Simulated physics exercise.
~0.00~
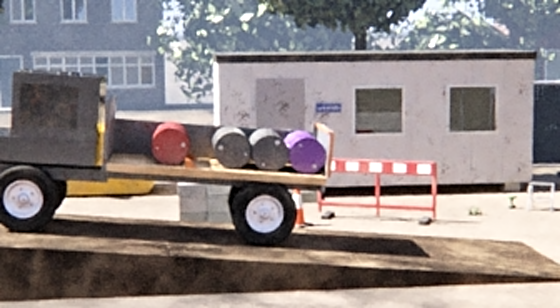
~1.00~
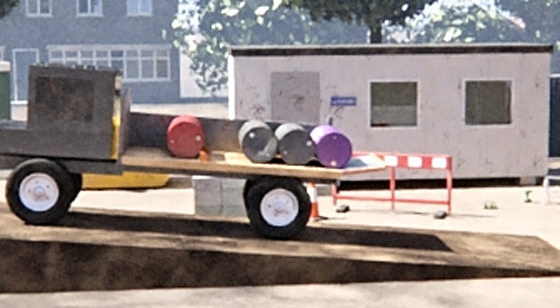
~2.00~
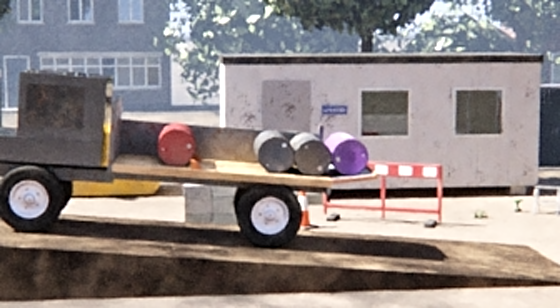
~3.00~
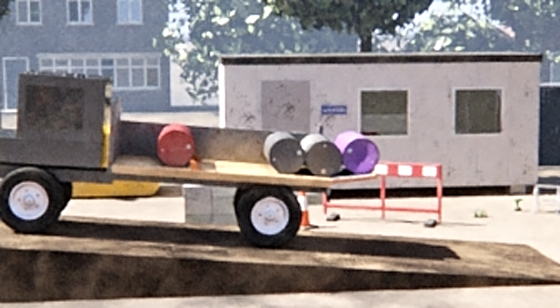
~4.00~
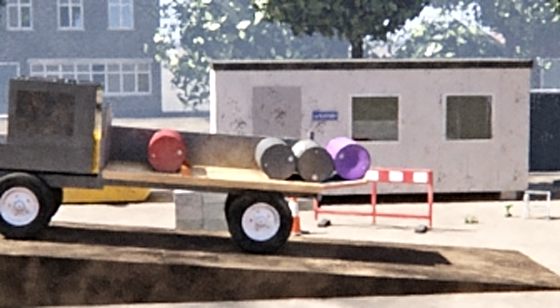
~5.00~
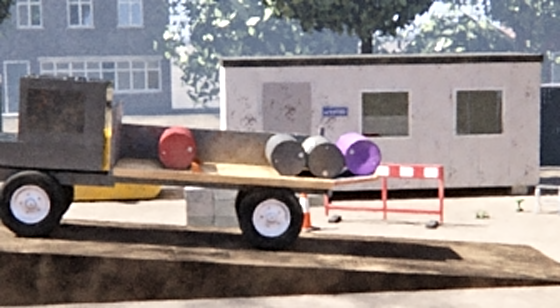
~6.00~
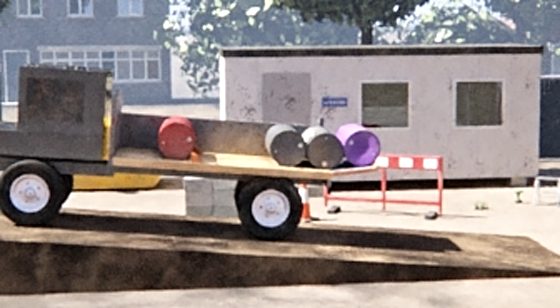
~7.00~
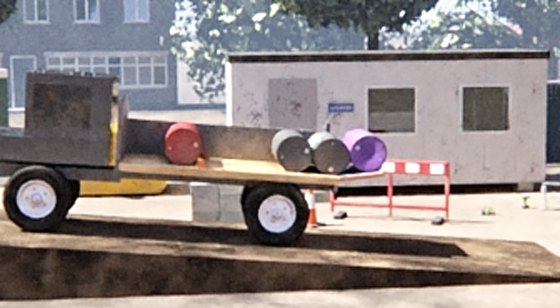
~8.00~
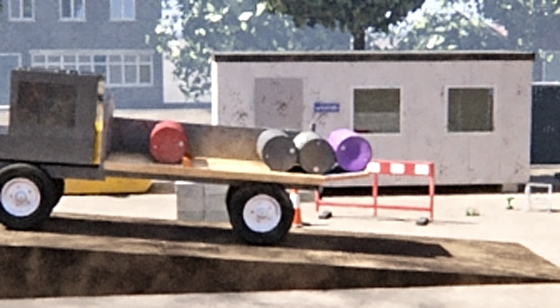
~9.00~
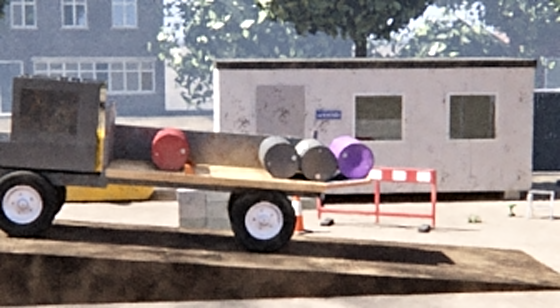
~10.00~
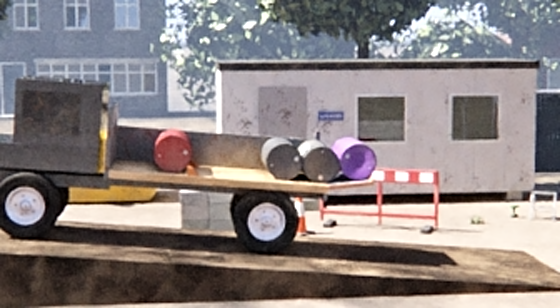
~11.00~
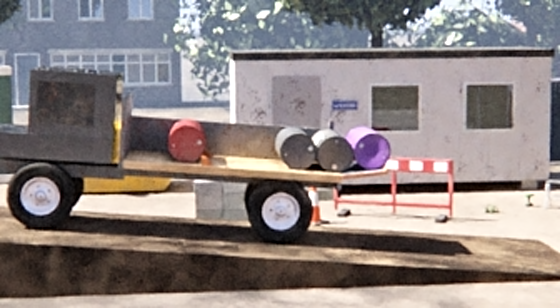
The clip shows a flatbed pick-up on a slope carrying a red drum, two dark drums and a purple drum. The tailgate swings down, and the purple drum rolls right onto it with the dark drums behind, coming to rest there while the red drum stays on the bed.
